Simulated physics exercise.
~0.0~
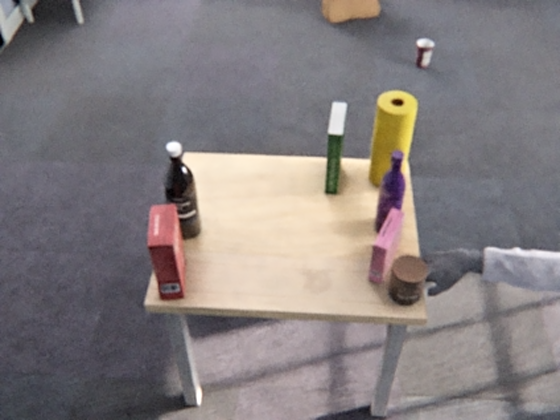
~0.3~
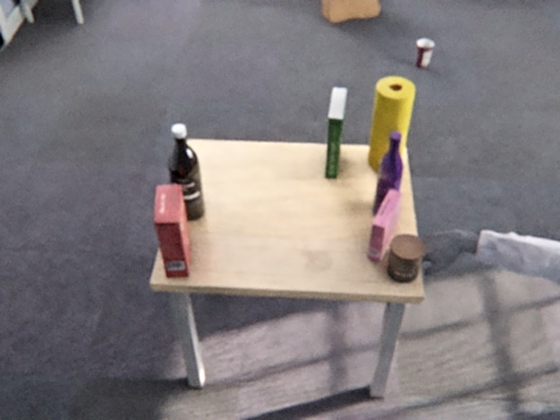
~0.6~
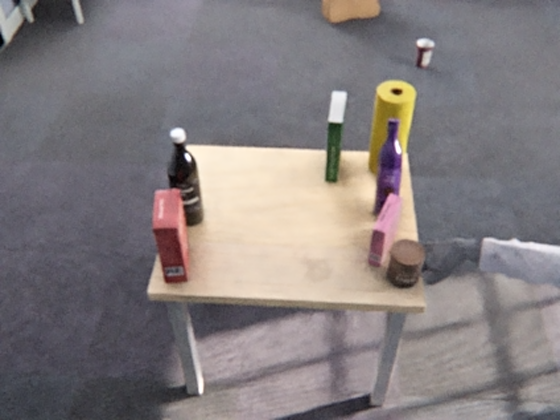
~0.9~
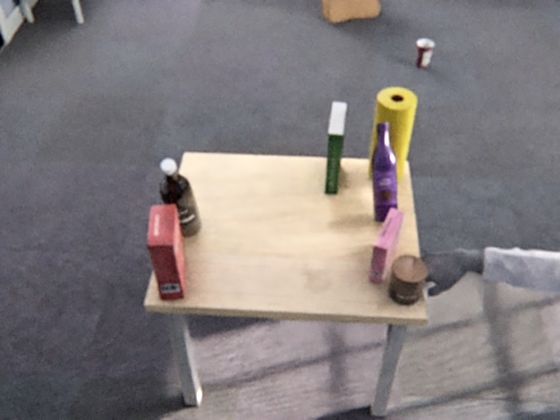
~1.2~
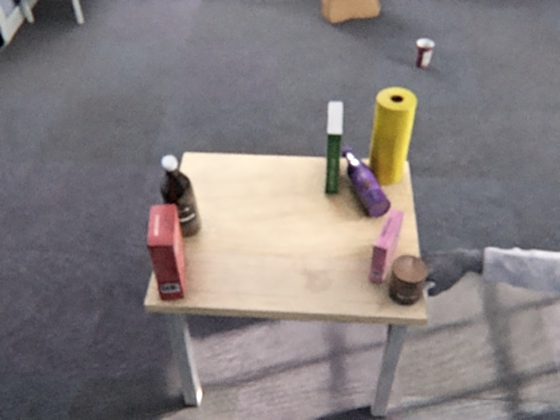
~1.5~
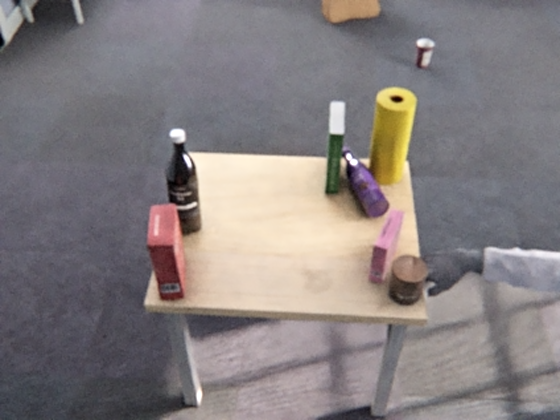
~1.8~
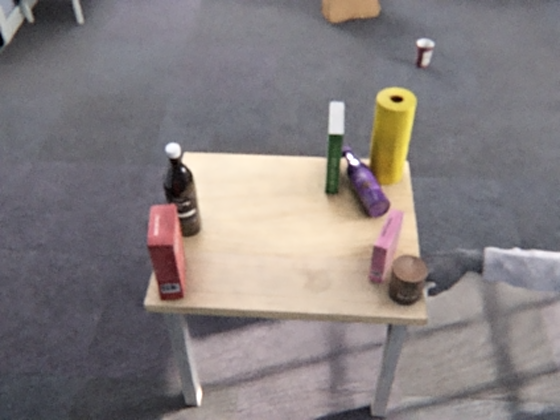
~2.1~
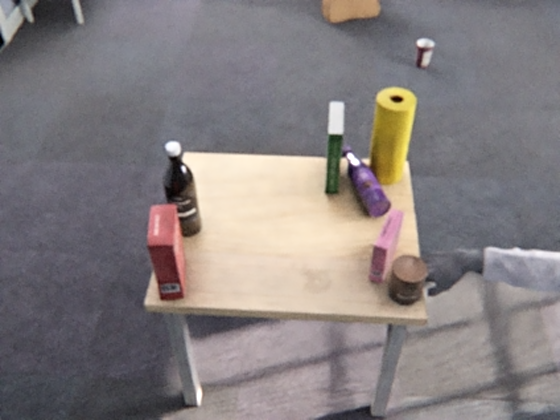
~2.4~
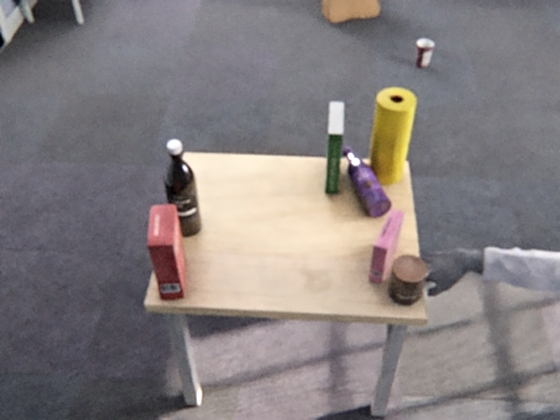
A gloved hand beside a small table shifting away and back, the purple bottle toppling and the black bottle rocking upright.
